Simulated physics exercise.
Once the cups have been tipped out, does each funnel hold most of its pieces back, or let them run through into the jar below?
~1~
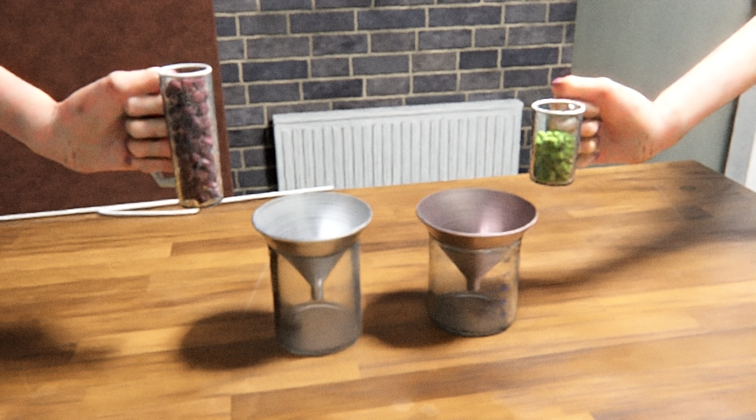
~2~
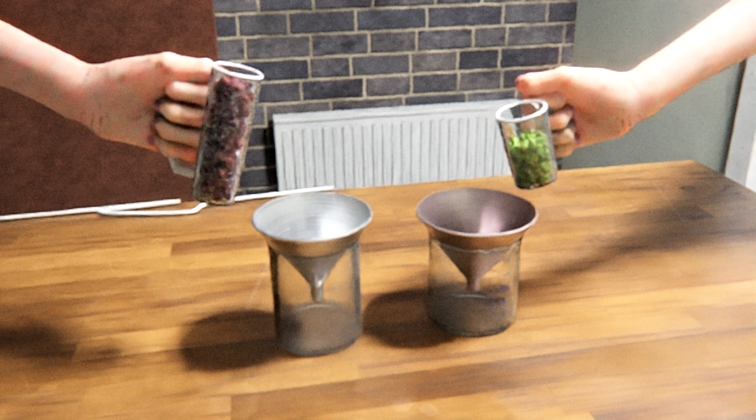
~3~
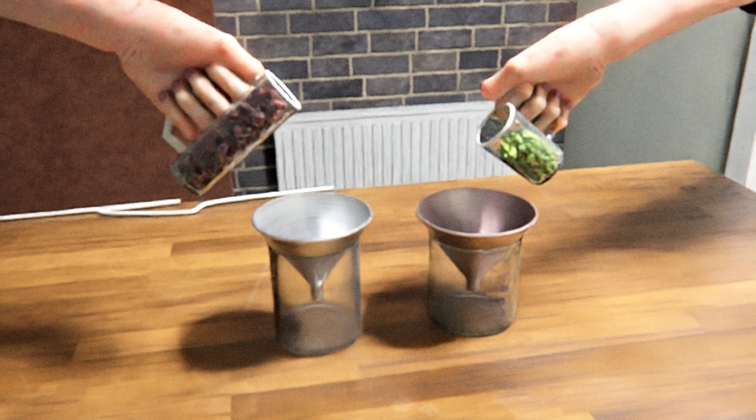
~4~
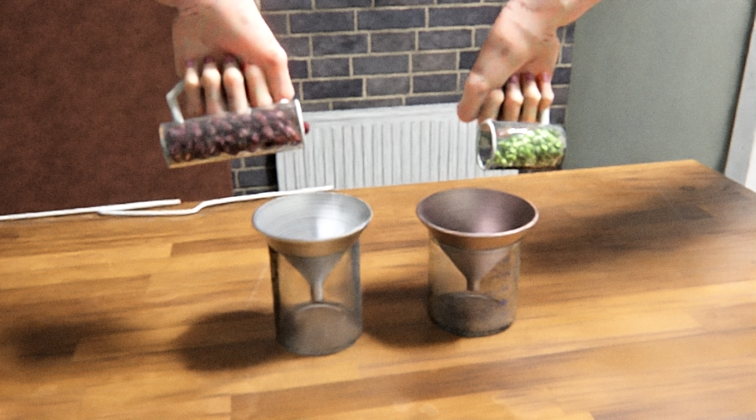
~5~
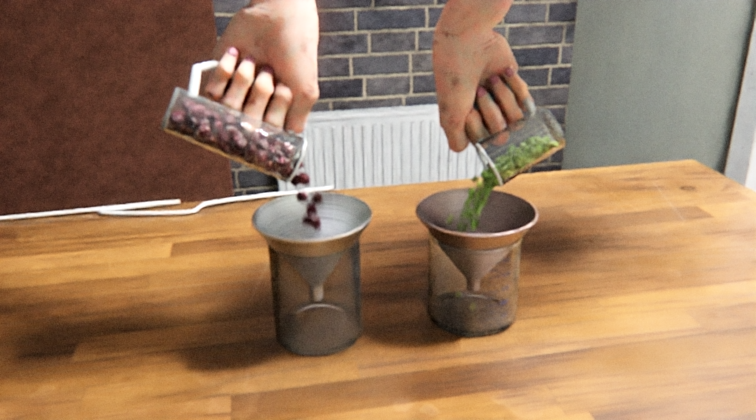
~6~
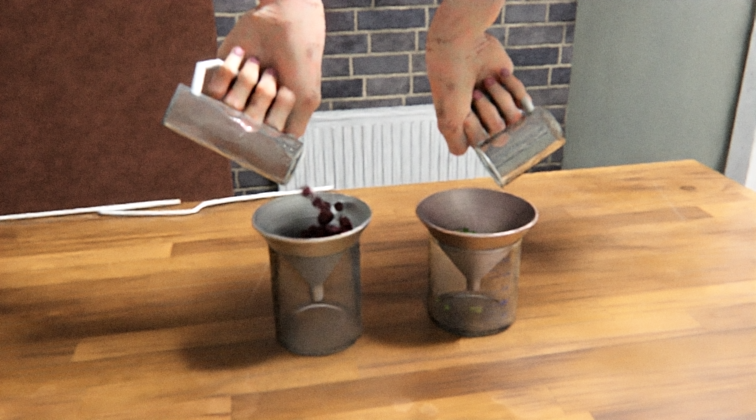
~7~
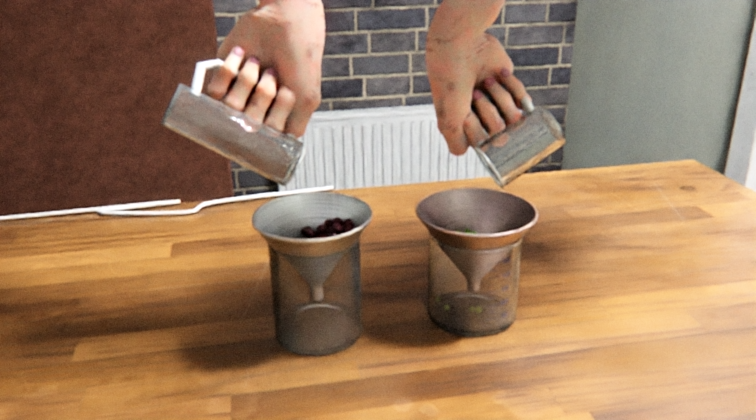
Both funnels hold most of their pieces back. The dark red ones stay piled in the left funnel, and hardly any green ones reach the jar on the right.
